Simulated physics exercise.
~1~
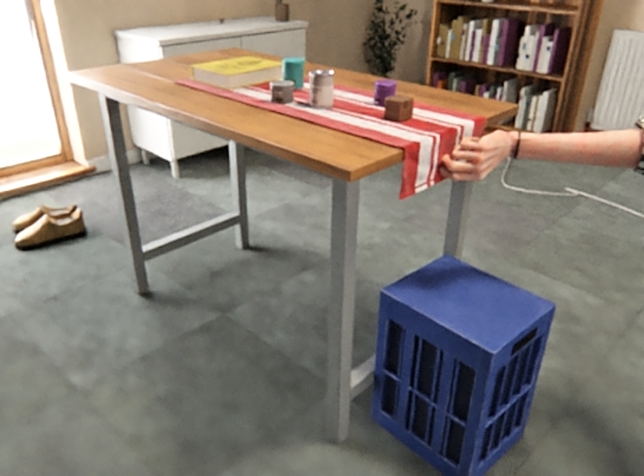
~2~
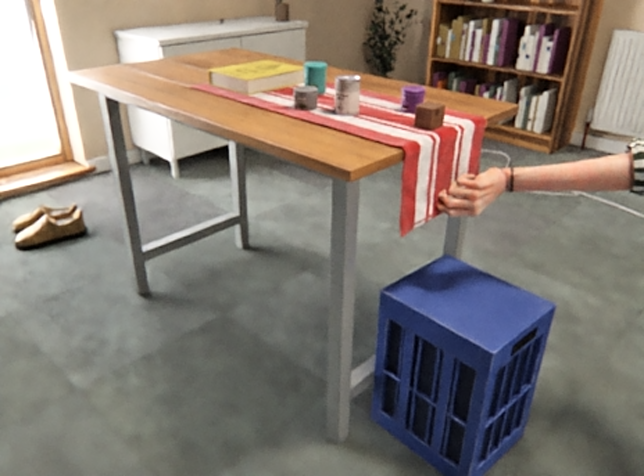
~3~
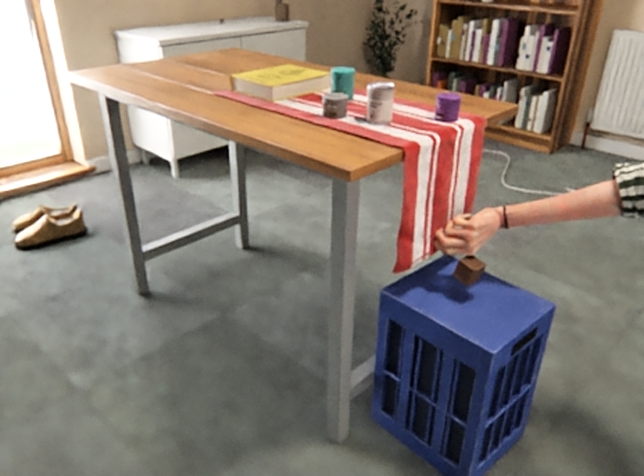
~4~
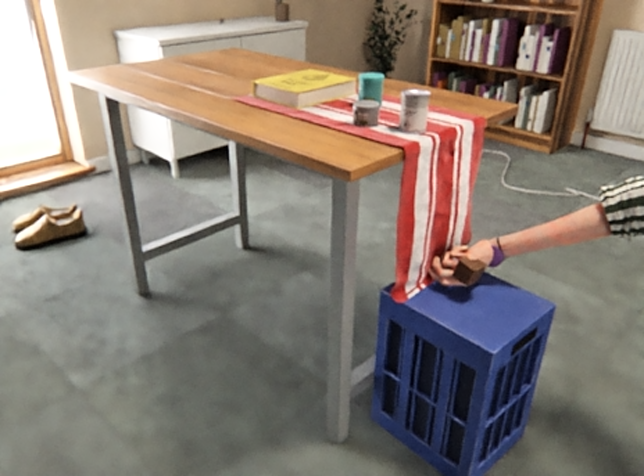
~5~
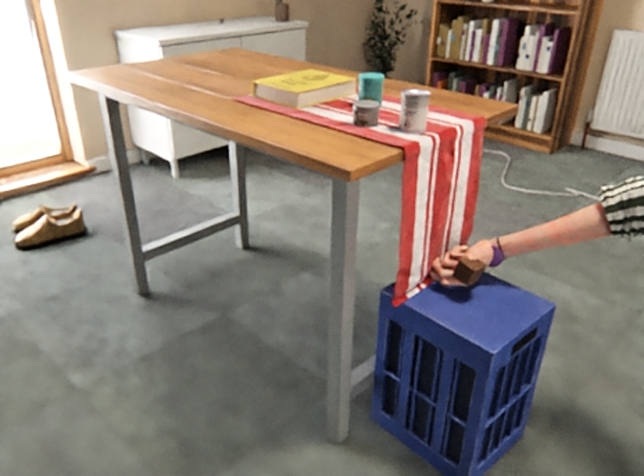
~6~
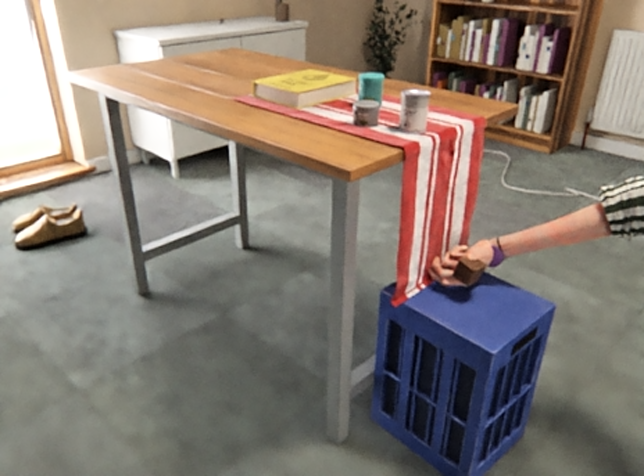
A red striped tablecloth carrying small pots, a can, a brown cube and a yellow book is pulled by a hand over the desk's edge; the cube and then the purple pot leave the desktop, and the cloth's end stops at the blue crate, the other things still on top.
